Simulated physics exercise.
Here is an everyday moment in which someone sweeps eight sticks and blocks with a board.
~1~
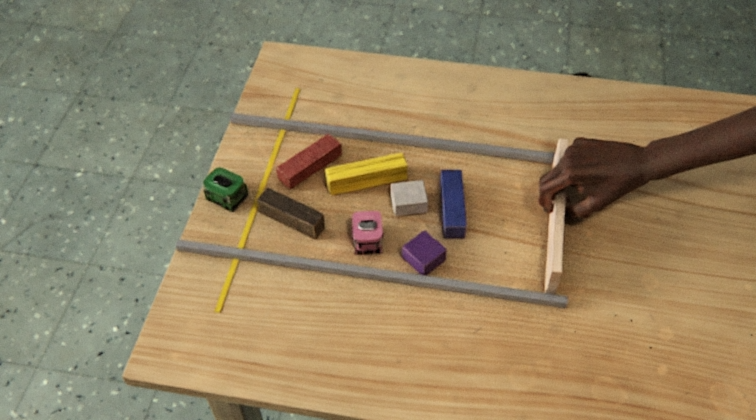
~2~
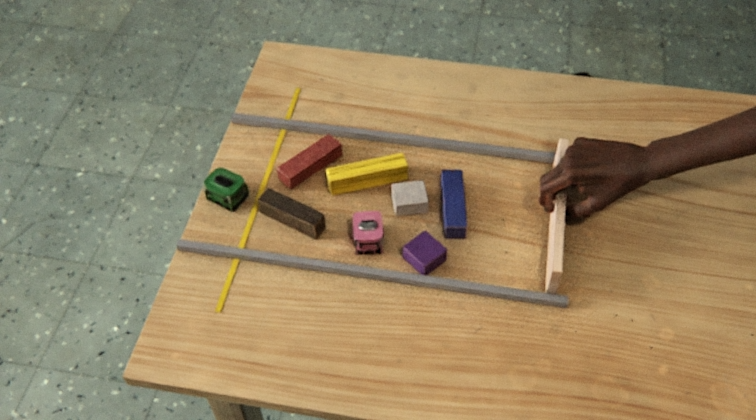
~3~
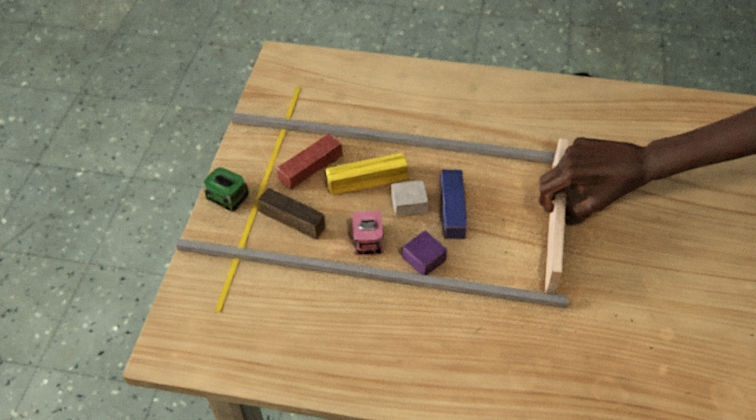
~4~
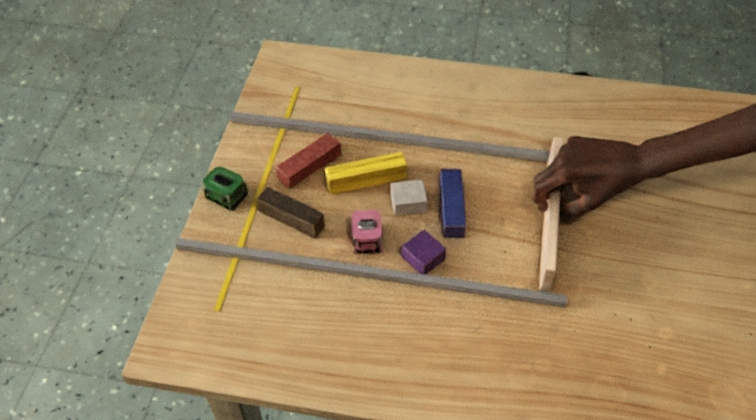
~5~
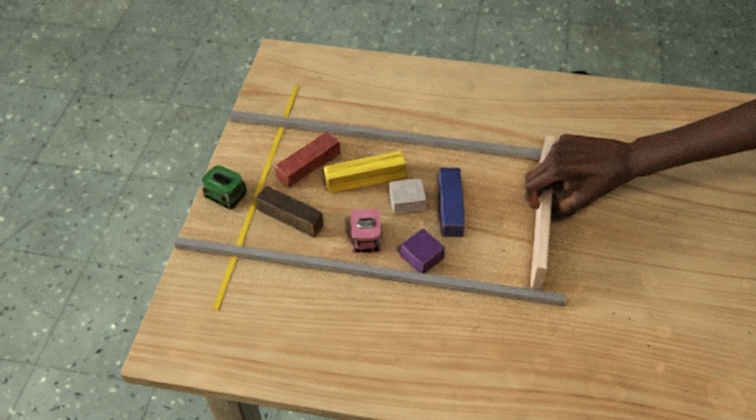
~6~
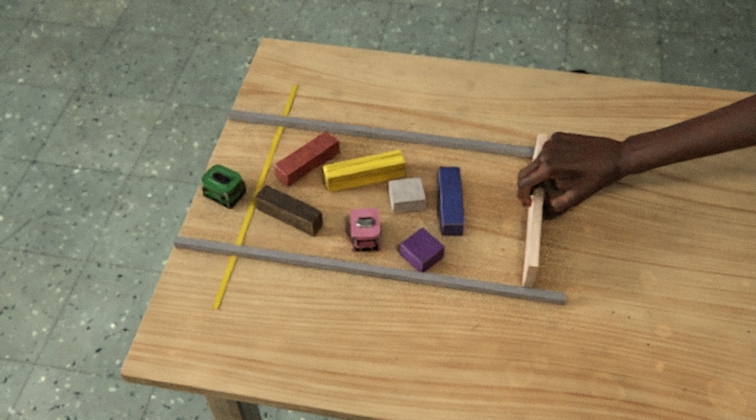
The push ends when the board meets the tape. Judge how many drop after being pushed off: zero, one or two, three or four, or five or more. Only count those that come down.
Number dropping: One or two.
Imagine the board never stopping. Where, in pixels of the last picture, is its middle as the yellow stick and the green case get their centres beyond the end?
(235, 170) and (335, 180), more or less.
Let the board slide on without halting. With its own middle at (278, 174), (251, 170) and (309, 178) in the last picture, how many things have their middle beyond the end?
That makes 1, 3, 1.
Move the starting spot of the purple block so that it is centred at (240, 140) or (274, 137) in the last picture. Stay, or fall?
In order, falls away; falls away.
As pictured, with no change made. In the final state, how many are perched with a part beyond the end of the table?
Answer: 2.
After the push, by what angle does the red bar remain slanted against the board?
Roughly 45 degrees.
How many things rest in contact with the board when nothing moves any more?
3 end up touching it.
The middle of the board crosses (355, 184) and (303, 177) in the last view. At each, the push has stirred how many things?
8 and 8.
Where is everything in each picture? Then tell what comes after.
In the first frame, green case (225, 189); black bar (291, 214); red bar (310, 161); board (557, 214); tape (262, 187).
In the second frame, black bar (292, 213); pink case (368, 233).
In the third frame, red bar (310, 161); blue bar (454, 203).
In the fourth frame, green case (225, 188); white block (409, 198).
In the fifth frame, black bar (290, 211); board (543, 210).
In the sixth frame, green case (223, 186); black bar (289, 210); red bar (308, 158); board (535, 208); tape (260, 184).
Soon after, none off yet; green case at rest near (223, 186); black bar at rest near (289, 210); red bar at rest near (308, 158).
After that, none off yet; green case displaced about its own width near (205, 178); black bar displaced about its own width near (251, 195); red bar displaced a little near (297, 148).
In the end, the number that fall off is one or two; gone, black bar and green case.
